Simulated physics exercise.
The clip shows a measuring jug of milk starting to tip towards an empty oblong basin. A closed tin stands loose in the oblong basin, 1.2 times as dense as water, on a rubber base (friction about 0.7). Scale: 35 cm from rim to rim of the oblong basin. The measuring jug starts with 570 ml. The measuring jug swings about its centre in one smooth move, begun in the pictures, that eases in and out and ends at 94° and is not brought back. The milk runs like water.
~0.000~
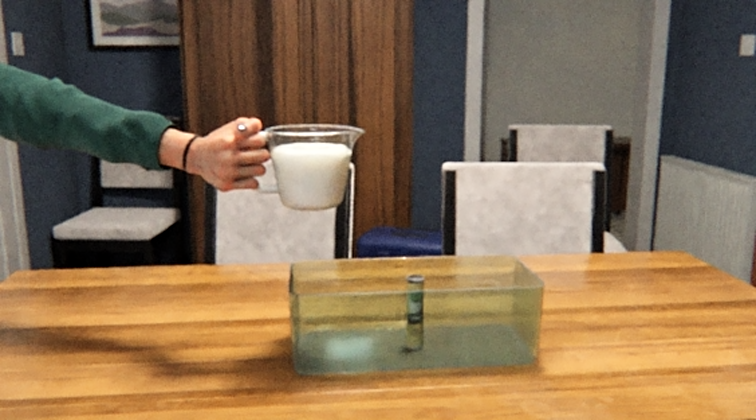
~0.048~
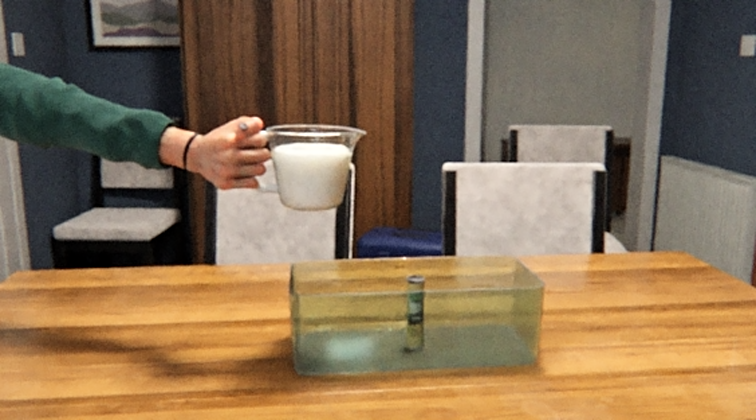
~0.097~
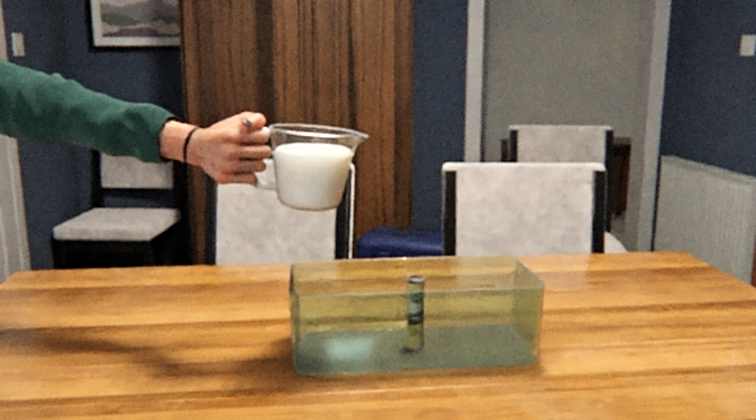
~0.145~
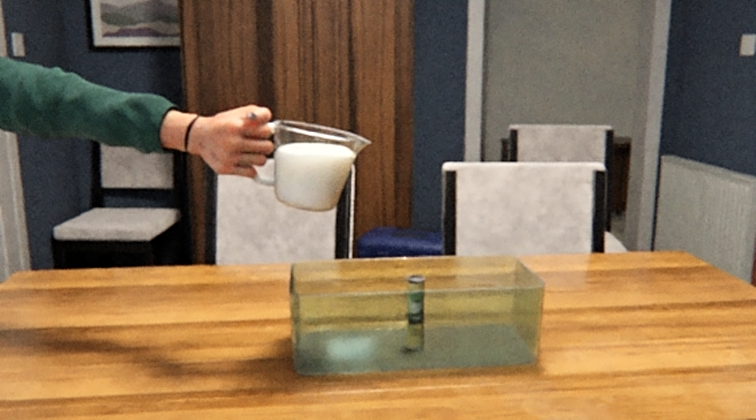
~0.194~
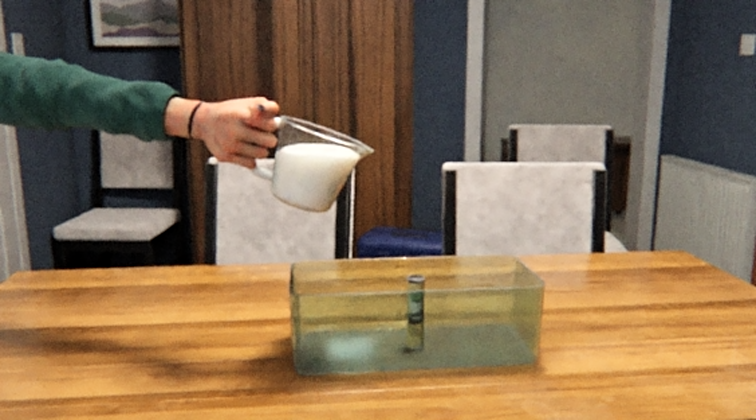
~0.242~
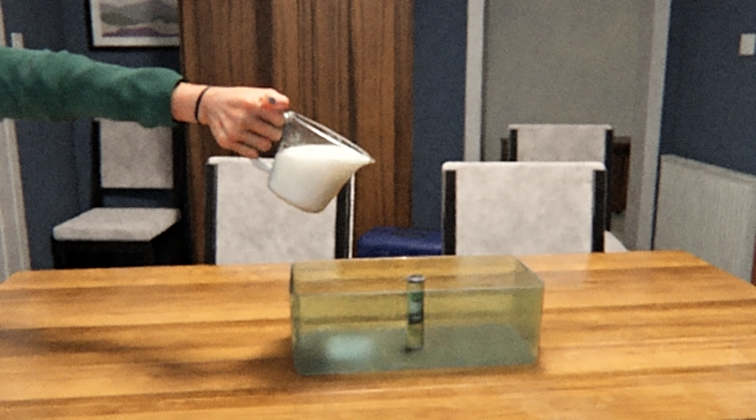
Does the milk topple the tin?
It topples.
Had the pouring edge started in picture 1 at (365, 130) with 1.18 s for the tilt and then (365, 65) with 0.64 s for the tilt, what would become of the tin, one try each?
First it falls; then it stays up.
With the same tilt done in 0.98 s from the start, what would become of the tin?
Then it falls.
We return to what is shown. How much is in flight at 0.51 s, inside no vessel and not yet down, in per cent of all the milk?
About 32 per cent.
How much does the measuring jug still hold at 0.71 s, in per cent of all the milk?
Some 14 per cent.
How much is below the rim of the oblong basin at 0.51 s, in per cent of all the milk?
Some 12 per cent.
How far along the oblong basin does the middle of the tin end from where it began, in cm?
Some 10.5 cm.
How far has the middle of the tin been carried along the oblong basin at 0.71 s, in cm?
About 3 cm.
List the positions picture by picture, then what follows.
In the first picture, it leans 0°; its right rim is at (365, 130); the milk meets the walls at (272, 148) and (349, 147); the oblong basin's rim runs from (290, 279) to (529, 271); the tin's top is at (415, 281).
In the second picture, it leans 1°; its right rim is at (366, 132); the milk meets the walls at (273, 148) and (350, 148).
In the third picture, it leans 5°; its right rim is at (369, 136); the milk meets the walls at (274, 148) and (351, 149).
In the fourth picture, it leans 11°; its right rim is at (372, 142); the milk meets the walls at (276, 148) and (354, 150).
In the fifth picture, it leans 20°; its right rim is at (374, 151); the milk meets the walls at (279, 150) and (359, 152).
In the sixth picture, it leans 29°; its right rim is at (376, 161); the milk meets the walls at (279, 154) and (367, 156).
Then, 0.51 s in, the tilt is 85° and 55 per cent is still to pour; the tin stands where it began.
Then, 0.71 s in, the tilt is 94° and 13 per cent is still to pour; the tin leans 6°.
Then, 0.92 s in, the tilt is 94° and 2 per cent is still to pour; the tin lies on its side.
Then, 1.14 s in, the tilt is 94° and 0 per cent is still to pour; the tin lies on its side.
Finally, the tin lies on its side.
